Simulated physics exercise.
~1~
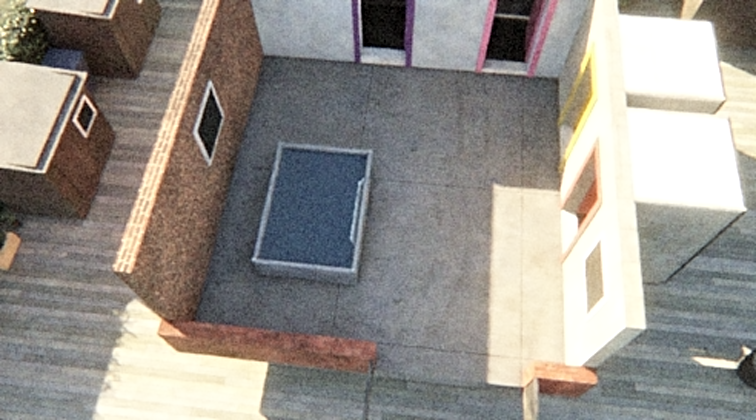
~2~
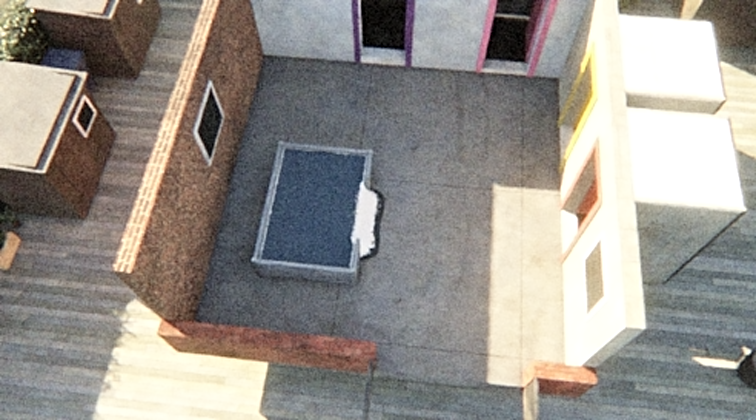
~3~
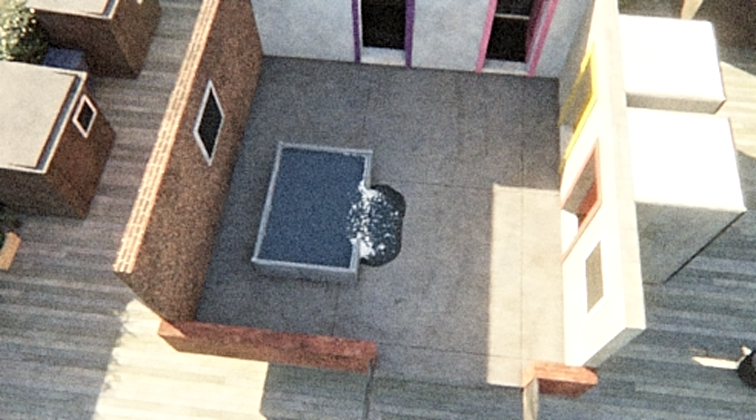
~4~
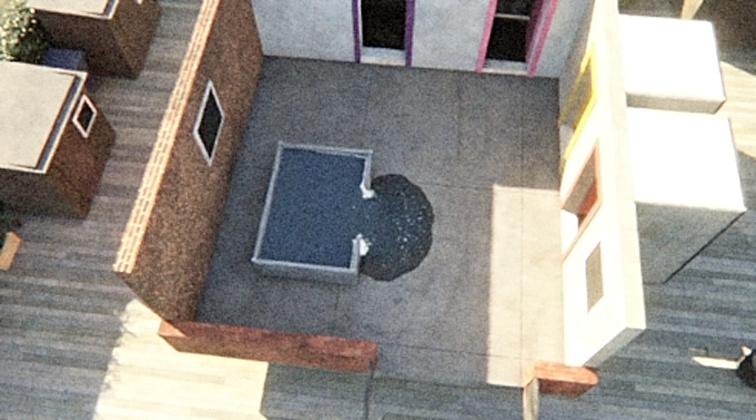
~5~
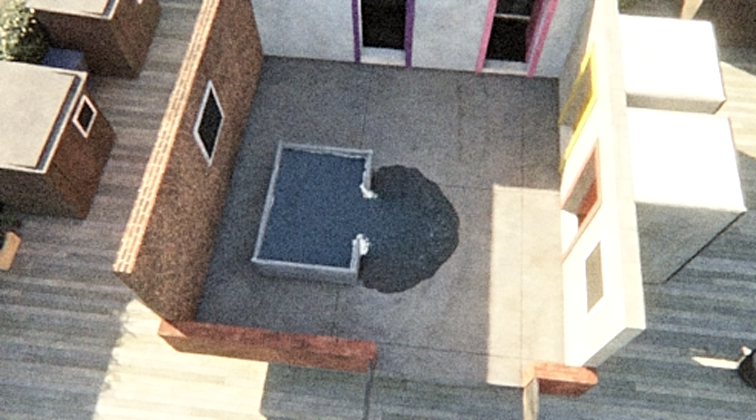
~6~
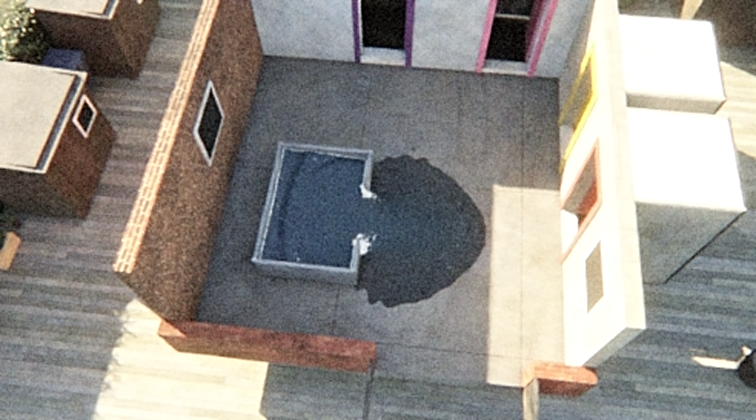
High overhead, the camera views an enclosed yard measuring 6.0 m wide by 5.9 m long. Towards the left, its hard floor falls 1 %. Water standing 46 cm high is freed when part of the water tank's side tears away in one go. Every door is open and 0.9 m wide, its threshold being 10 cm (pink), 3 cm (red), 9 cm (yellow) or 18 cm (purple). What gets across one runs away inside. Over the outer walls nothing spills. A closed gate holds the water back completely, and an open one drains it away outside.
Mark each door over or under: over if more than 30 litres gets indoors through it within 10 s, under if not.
Pink door: Under, red door: Over, yellow door: Under, purple door: Under.
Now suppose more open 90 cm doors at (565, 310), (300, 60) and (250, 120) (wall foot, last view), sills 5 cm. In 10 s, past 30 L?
Taking them in order, the first gets enough, the second too little and the third too little.
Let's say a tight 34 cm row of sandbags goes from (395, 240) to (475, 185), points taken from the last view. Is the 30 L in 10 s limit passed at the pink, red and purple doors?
Note - pink: Limit held; red: Limit held; purple: Limit held.
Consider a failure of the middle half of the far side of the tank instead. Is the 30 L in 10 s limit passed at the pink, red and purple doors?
For pink, too little; for red, too little; for purple, too little.
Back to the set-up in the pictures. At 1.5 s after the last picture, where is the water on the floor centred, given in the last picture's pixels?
It lies at roughly (383, 226) in pixels.
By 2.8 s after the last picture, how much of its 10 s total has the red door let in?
That works out near 60%.
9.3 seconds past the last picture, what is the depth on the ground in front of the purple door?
It comes to near 3.5 cm.
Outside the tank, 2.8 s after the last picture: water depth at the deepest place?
About 16 cm.
Then, 0.7 s after the last picture water covers 25 % of the floor and is deepest (22 cm) near (376, 221); pink door not reached, red door 6 cm at the sill, 1 L in, yellow door not reached, purple door not reached.
Then, 1.5 s after the last picture water covers 40 % of the floor and is deepest (16 cm) near (553, 277); pink door not reached, red door 10 cm at the sill, 44 L in, yellow door 10 cm at the sill, 0 L in, purple door not reached.
Then, 2.8 s after the last picture water covers 45 % of the floor and is deepest (16 cm) near (550, 82); pink door 5 cm at the sill, 0 L in, red door 11 cm at the sill, 112 L in, yellow door 8 cm at the sill, 3 L in, purple door not reached.
Then, 5.3 s after the last picture water covers 55 % of the floor and is deepest (8 cm) near (376, 221); pink door 7 cm at the sill, 0 L in, red door 7 cm at the sill, 165 L in, yellow door 5 cm at the sill, 4 L in, purple door 2 cm at the sill, 0 L in.
Then, 9.3 s after the last picture water covers 80 % of the floor and is deepest (7 cm) near (258, 80); pink door 5 cm at the sill, 1 L in, red door 3 cm at the sill, 180 L in, yellow door 3 cm at the sill, 4 L in, purple door 3 cm at the sill, 0 L in.
